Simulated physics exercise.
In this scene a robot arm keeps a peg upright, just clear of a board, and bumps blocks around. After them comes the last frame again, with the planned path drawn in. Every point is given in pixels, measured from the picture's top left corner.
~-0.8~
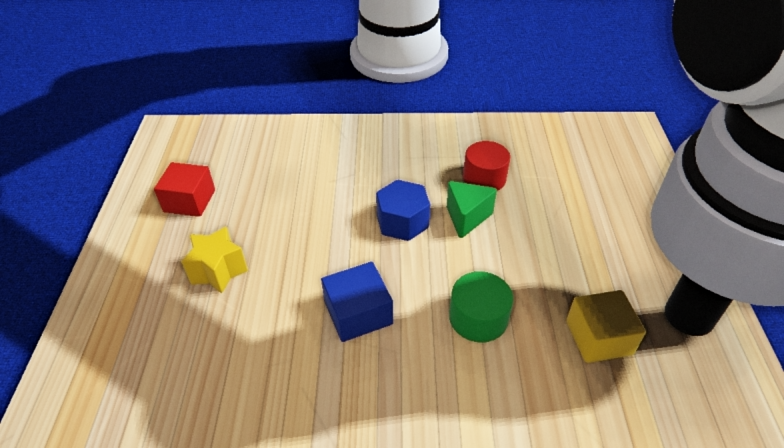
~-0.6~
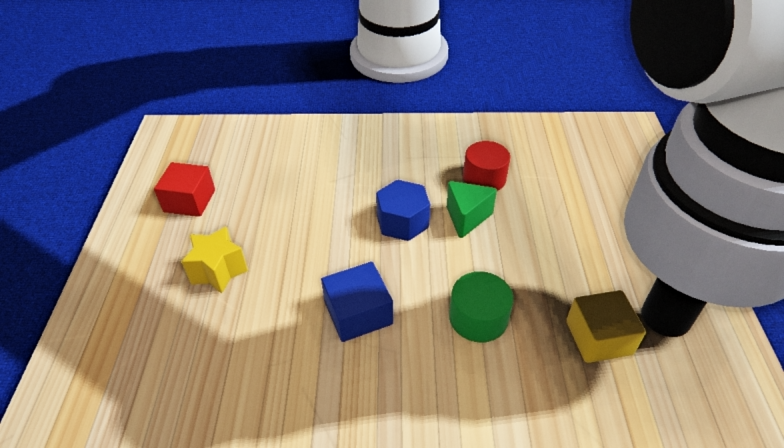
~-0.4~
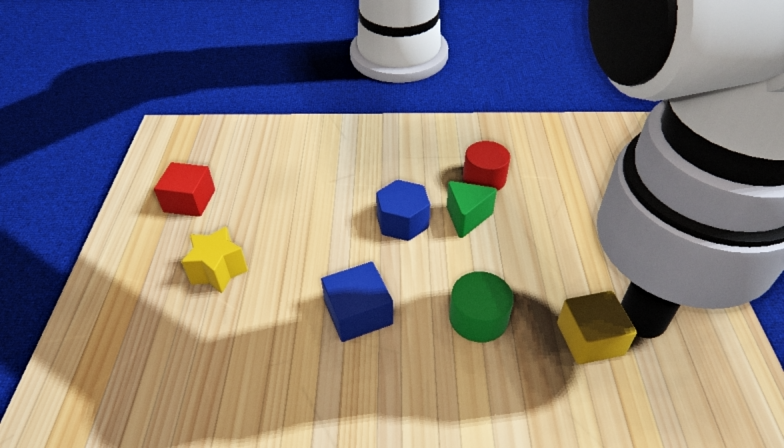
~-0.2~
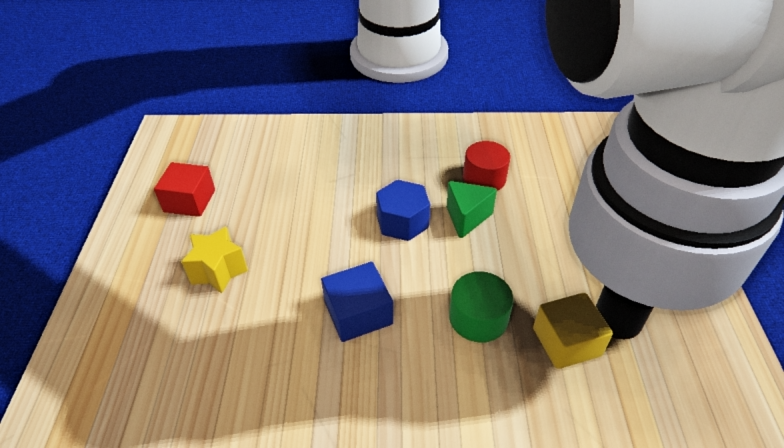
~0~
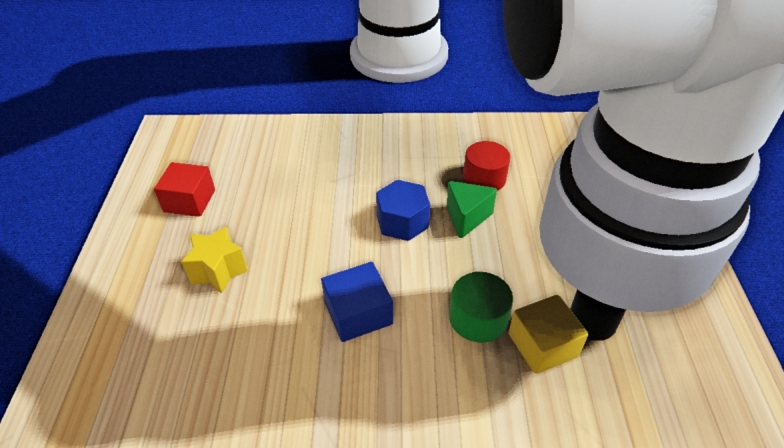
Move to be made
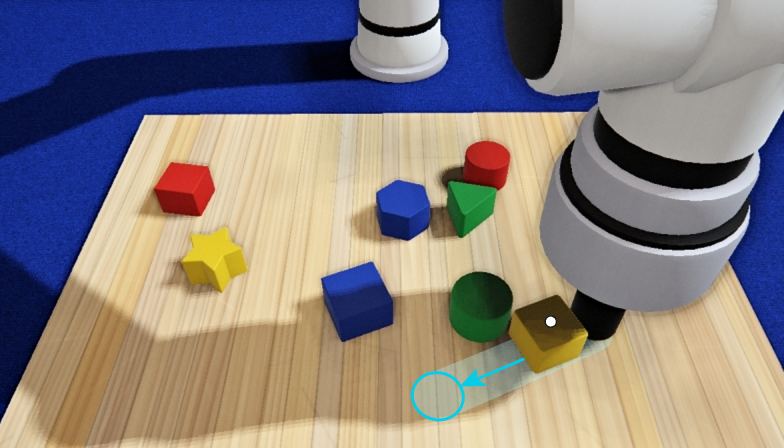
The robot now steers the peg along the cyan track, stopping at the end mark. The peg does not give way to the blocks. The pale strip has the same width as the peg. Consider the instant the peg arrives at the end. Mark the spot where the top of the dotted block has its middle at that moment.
Pixel (383, 368).
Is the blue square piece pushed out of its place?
No, that is not how it ends up.
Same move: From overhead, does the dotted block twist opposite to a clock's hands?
In short: No.
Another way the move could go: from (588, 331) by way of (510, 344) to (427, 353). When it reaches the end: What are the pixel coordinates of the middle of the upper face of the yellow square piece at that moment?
Its top middle will sit at (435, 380).
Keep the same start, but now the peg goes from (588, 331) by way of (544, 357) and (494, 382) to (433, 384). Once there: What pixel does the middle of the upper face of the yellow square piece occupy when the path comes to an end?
At (378, 361).
The line goes from (588, 331) directly to (438, 396); the dot is on the yellow square piece.
The first path, step by step. One third of the way, peg (543, 342); green circular block (472, 293); yellow square piece (497, 341).
Two thirds of the way, peg (492, 364); green circular block (472, 293); yellow square piece (440, 356), turned 25° clockwise.
At the end, peg (439, 386); blue square piece unmoved; green circular block (472, 293); yellow square piece (383, 368), turned 40° clockwise.
